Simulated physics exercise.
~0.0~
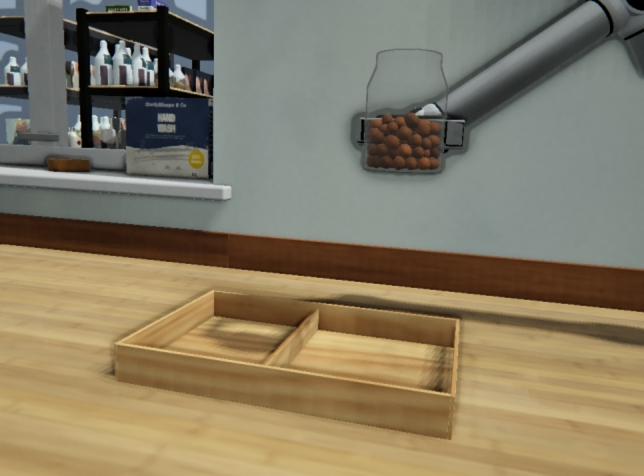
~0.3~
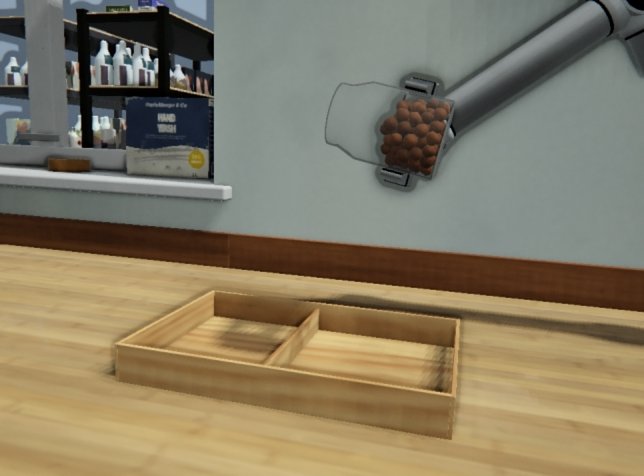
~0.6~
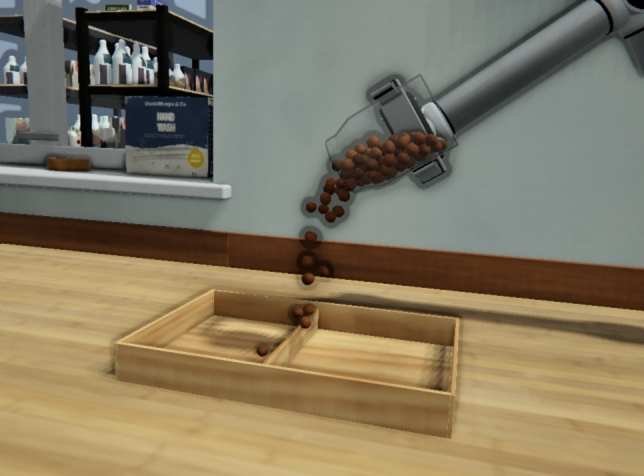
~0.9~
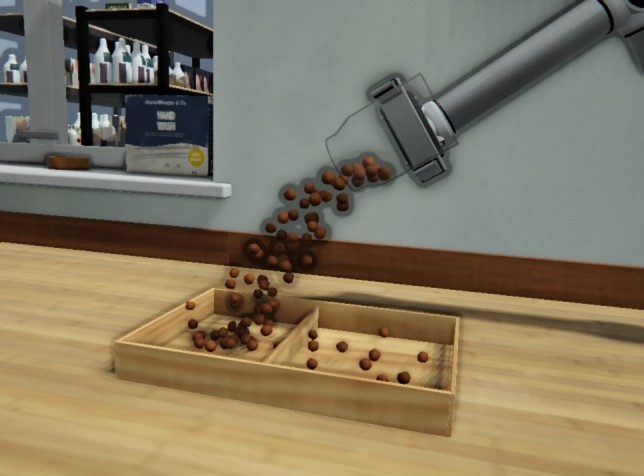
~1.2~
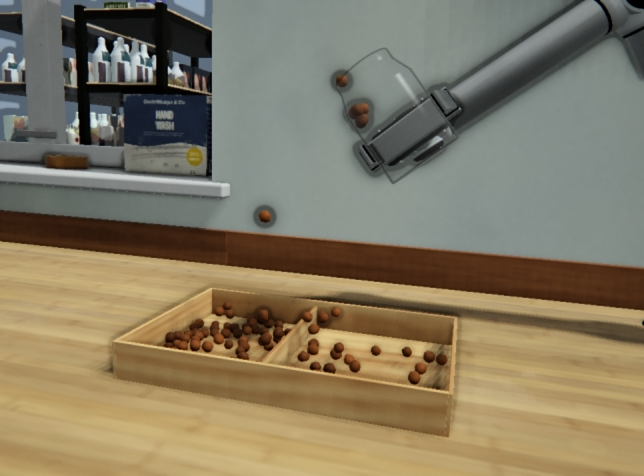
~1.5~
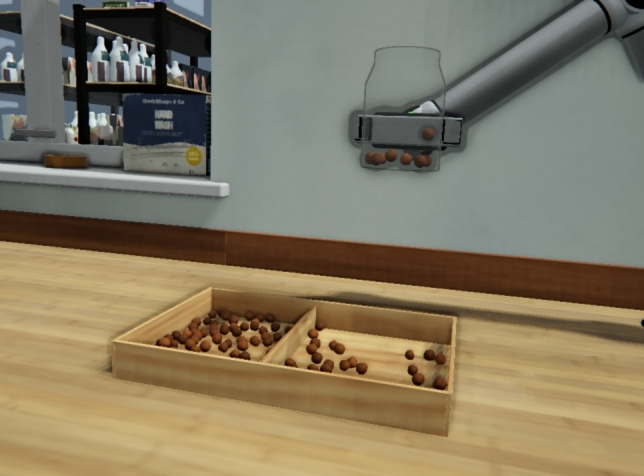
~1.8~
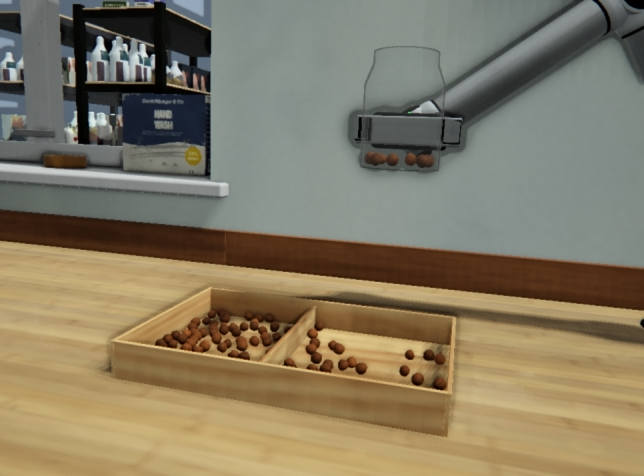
The video shows a grey robot arm tipping a clear jar of hazelnuts leftward over a divided wooden tray, spilling most of them into both sections before returning upright, with more nuts resting in the left section than the right and a few left in the jar.
